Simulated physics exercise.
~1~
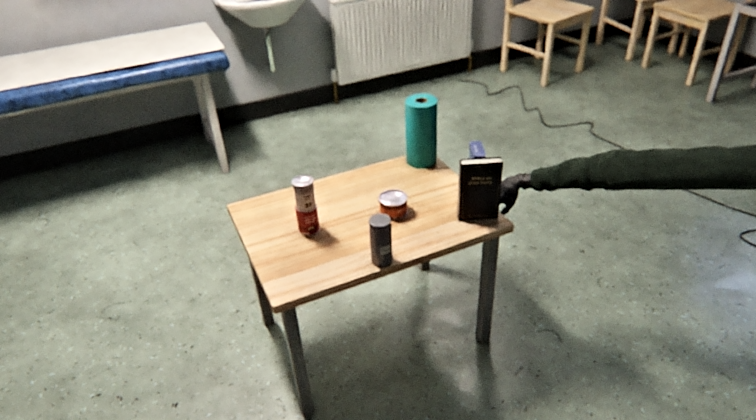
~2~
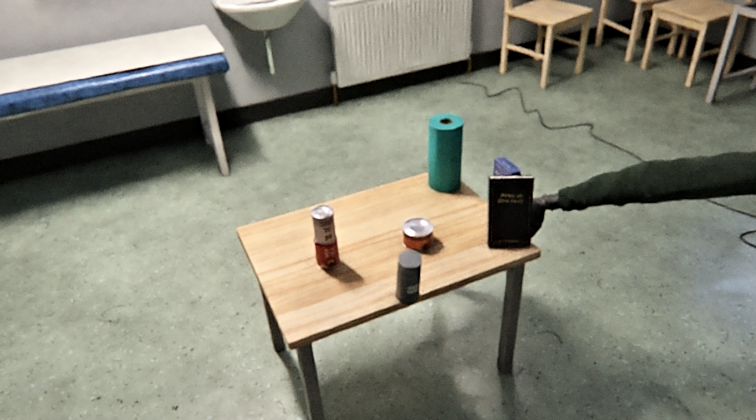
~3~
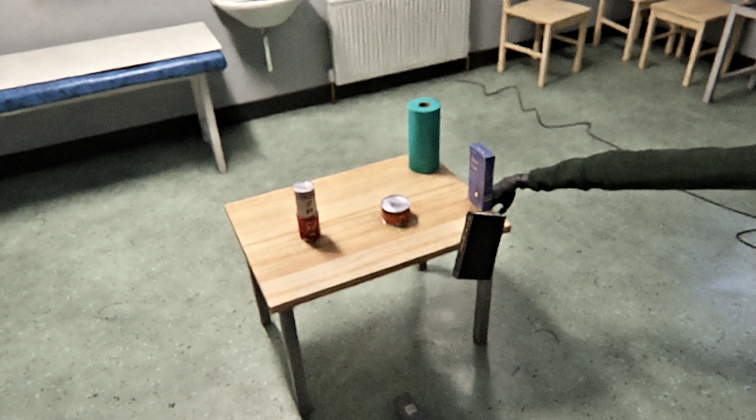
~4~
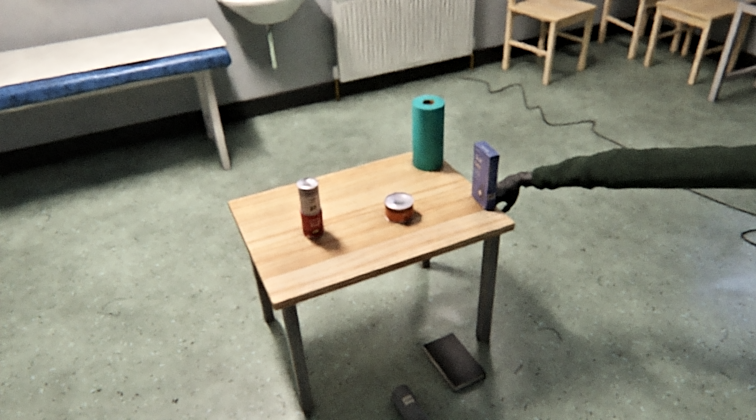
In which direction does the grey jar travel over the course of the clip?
The grey jar moves down, leaving the near edge of the table and ending up on the floor.
